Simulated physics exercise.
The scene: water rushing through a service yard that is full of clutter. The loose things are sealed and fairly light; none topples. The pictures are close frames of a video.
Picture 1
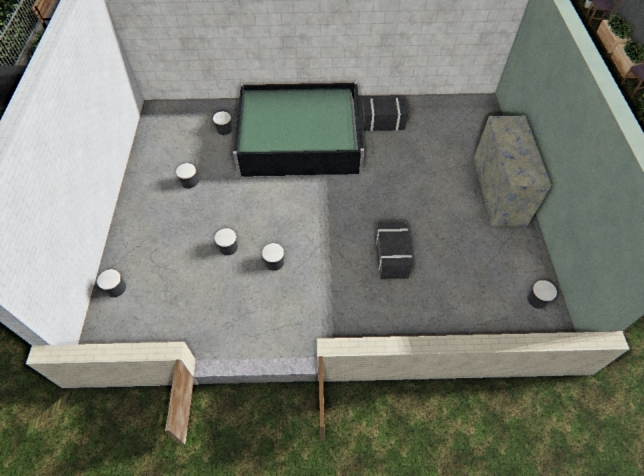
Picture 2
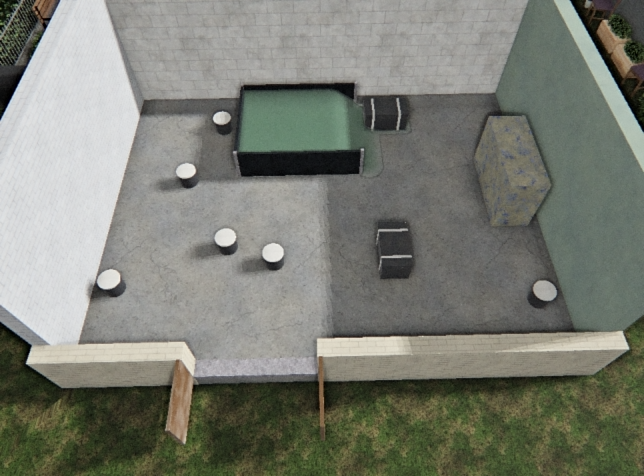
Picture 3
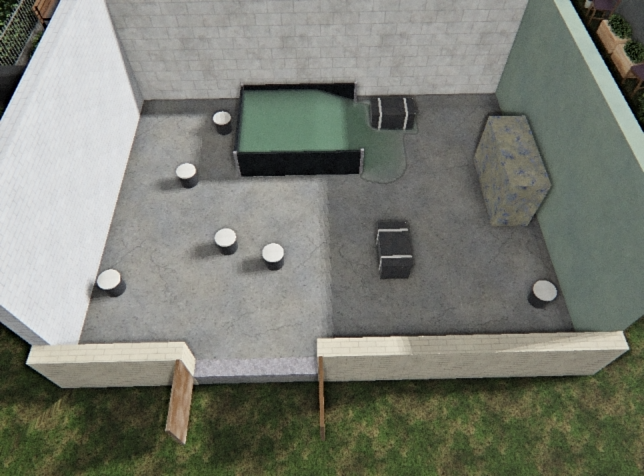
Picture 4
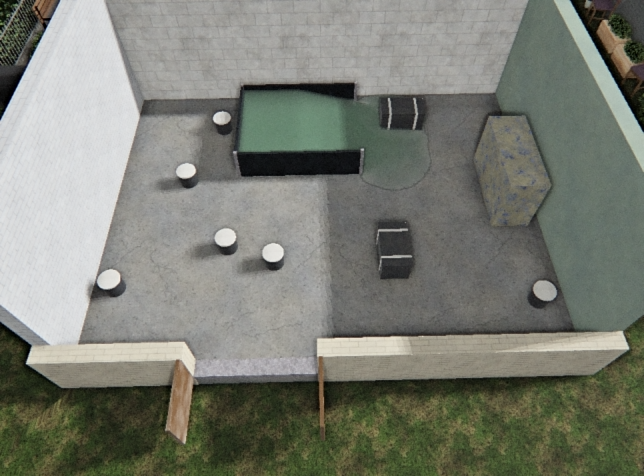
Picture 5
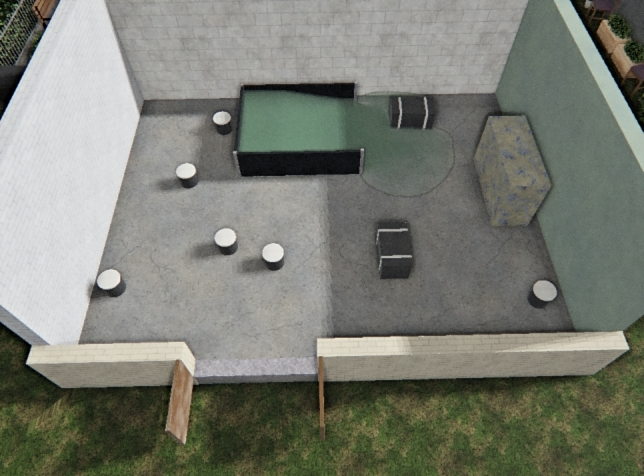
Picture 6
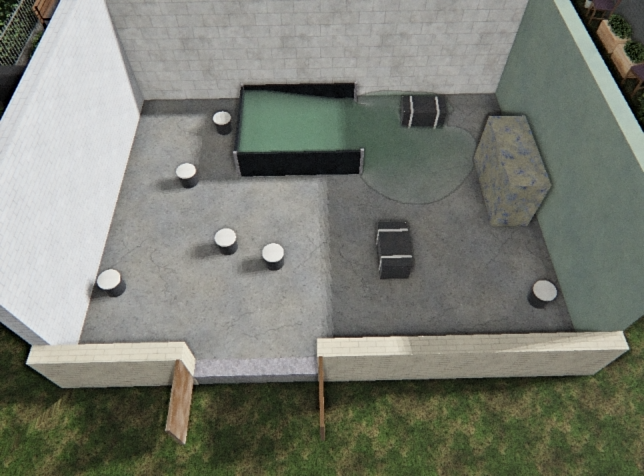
Green-tinted water pouring from an open-sided tank and spreading across a walled yard, pushing a dark trunk slowly to the right.
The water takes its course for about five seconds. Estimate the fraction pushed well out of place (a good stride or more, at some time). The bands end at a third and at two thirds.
Share: Less than a third.
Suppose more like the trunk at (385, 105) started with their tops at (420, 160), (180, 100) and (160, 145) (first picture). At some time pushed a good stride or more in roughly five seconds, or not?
In turn: Pushed that far, no, short of that.
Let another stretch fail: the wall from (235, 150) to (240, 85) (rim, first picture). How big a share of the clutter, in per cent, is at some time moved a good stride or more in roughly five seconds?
I make it 40 per cent.
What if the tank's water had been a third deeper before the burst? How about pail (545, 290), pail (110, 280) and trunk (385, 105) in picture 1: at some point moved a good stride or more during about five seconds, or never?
One after the other: Swept aside, less than that, shifted that much.
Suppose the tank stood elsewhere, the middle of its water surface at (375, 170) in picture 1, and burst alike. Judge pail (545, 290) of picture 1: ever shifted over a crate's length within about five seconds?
Verdict: Moved that far.
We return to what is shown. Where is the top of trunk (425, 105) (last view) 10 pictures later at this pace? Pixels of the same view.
Close to (485, 94).
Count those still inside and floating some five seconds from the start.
I count 2.
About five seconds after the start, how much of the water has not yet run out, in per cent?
About 100 per cent.
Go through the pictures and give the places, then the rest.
A trunk at (385, 106) rests on the ground; a pail at (273, 252), on the bottom; 0 of 8 have shifted, in the first picture.
A trunk at (386, 106), on the bottom; a pail at (273, 252) rests on the ground; 0 of 8 have shifted, in the second picture.
A trunk at (393, 106) rests on the ground, close to its start; a pail at (273, 252), on the bottom; 1 of 8 have shifted, in the third picture.
A trunk at (403, 106), on the bottom, a stride from its start; a pail at (273, 252), on the bottom; 1 of 8 have shifted, in the fourth picture.
A trunk at (413, 105) rests on the ground, a stride from its start; a pail at (273, 252) rests on the ground; 1 of 8 have shifted, in the fifth picture.
A trunk at (424, 104), on the bottom, a stride from its start; a pail at (273, 252), on the bottom; 1 of 8 have shifted, in the sixth picture.
A moment on, 1 of 8 are well off their spots; 0 afloat.
Next, 1 of 8 are well off their spots; 1 afloat.
Later, 1 of 8 are well off their spots; 2 afloat.
In the end, 2 of 8 are well off their spots, and 2 have been at some point; 2 afloat.
